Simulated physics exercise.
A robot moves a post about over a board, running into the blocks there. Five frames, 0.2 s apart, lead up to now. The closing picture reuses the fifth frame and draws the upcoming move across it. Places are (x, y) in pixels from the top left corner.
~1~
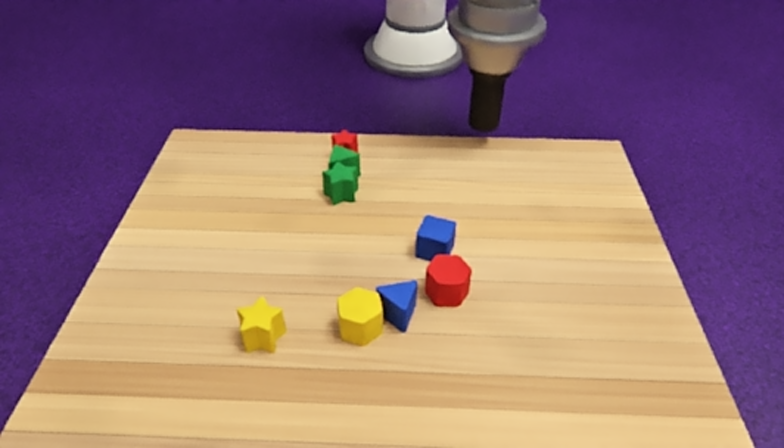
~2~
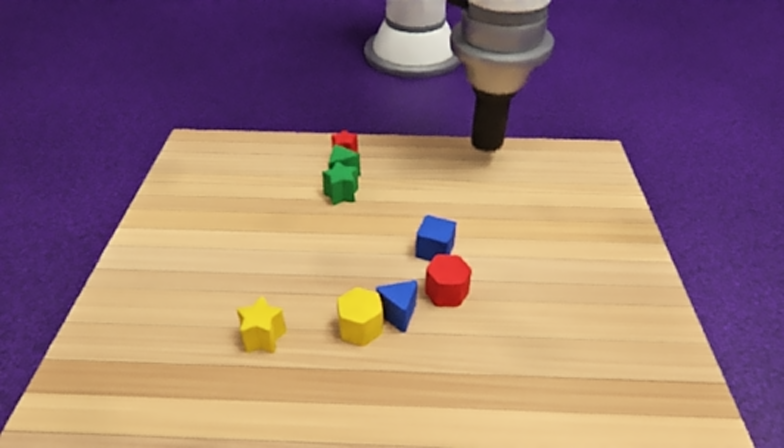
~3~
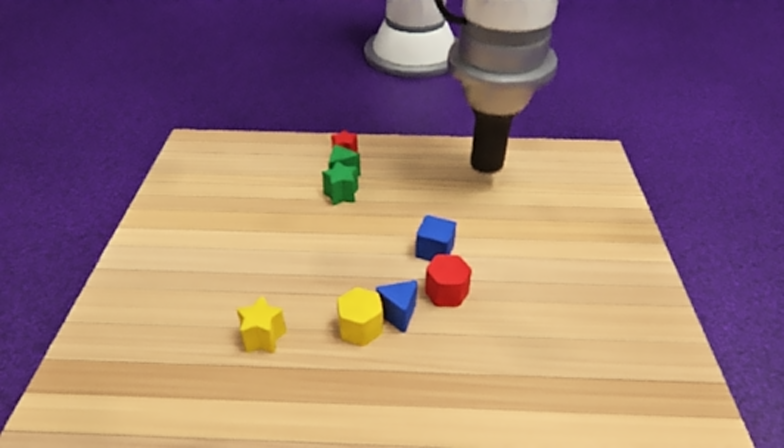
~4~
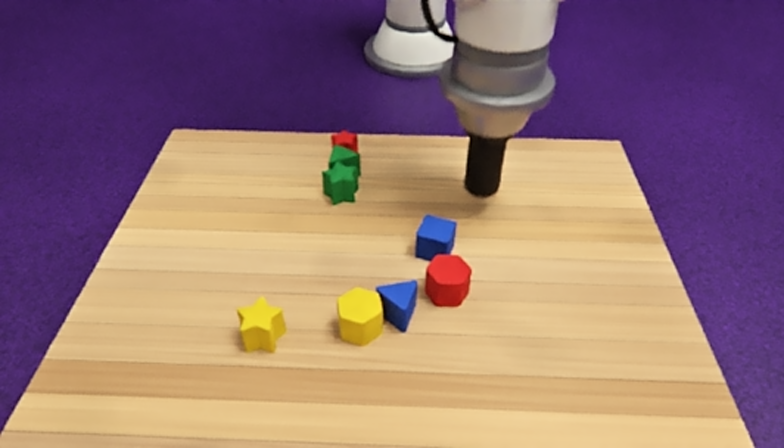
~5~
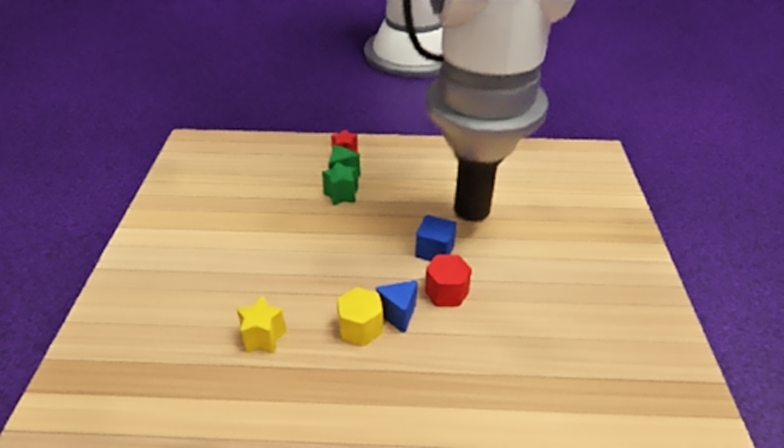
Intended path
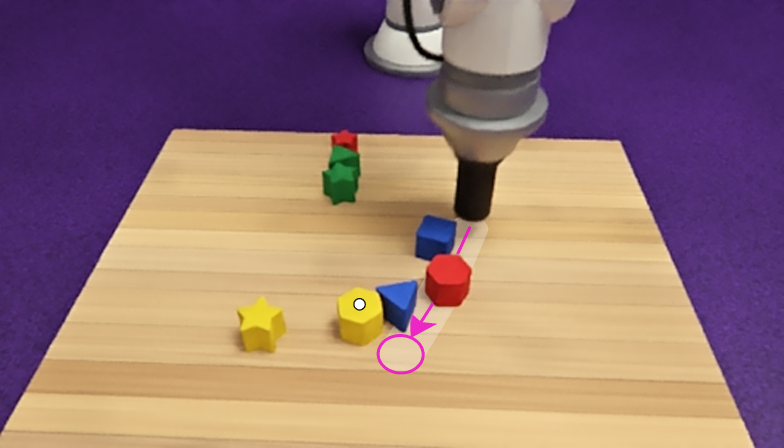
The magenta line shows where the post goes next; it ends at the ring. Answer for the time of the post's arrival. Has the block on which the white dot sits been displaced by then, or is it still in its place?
It gets displaced.
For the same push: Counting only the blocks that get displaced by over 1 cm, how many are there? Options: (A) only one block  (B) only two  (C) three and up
C (three and up)
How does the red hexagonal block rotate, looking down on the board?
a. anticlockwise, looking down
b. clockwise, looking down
I'll go with a - anticlockwise, looking down.
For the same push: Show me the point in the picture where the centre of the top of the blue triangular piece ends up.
By then it is at (356, 325).
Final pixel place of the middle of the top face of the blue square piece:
It is going to be at (413, 244).
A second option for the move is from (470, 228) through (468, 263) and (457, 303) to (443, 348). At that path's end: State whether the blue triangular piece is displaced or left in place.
Its place changes.
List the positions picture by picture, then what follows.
In the first picture, tip of the post (483, 125), middles of tops, yellow hexagonal block (360, 304), blue triangular piece (399, 292), blue square piece (437, 228), red hexagonal block (449, 269).
In the second picture, post (487, 144), nothing pushed.
In the third picture, post (487, 166), nothing pushed.
In the fourth picture, post (481, 188), nothing pushed.
In the fifth picture, post (472, 211), yellow hexagonal block (360, 304), blue triangular piece (399, 292), blue square piece (437, 228), red hexagonal block (449, 269).
The line goes from (470, 228) through (443, 285) to (401, 354); the dot is on the yellow hexagonal block.
The first path, step by step. One third of the way, post (454, 249); blue square piece (418, 241), turned 70° clockwise.
Two thirds of the way, post (432, 291); yellow hexagonal block (354, 306); blue triangular piece (389, 295), turned 15° clockwise; blue square piece (413, 244), turned 90° clockwise; red hexagonal block (427, 318).
At the end, post (401, 337); yellow hexagonal block (324, 312), turned 35° clockwise; blue triangular piece (356, 325), turned 70° clockwise; blue square piece (413, 244), turned 90° clockwise; red hexagonal block (405, 372), turned 25° anticlockwise.
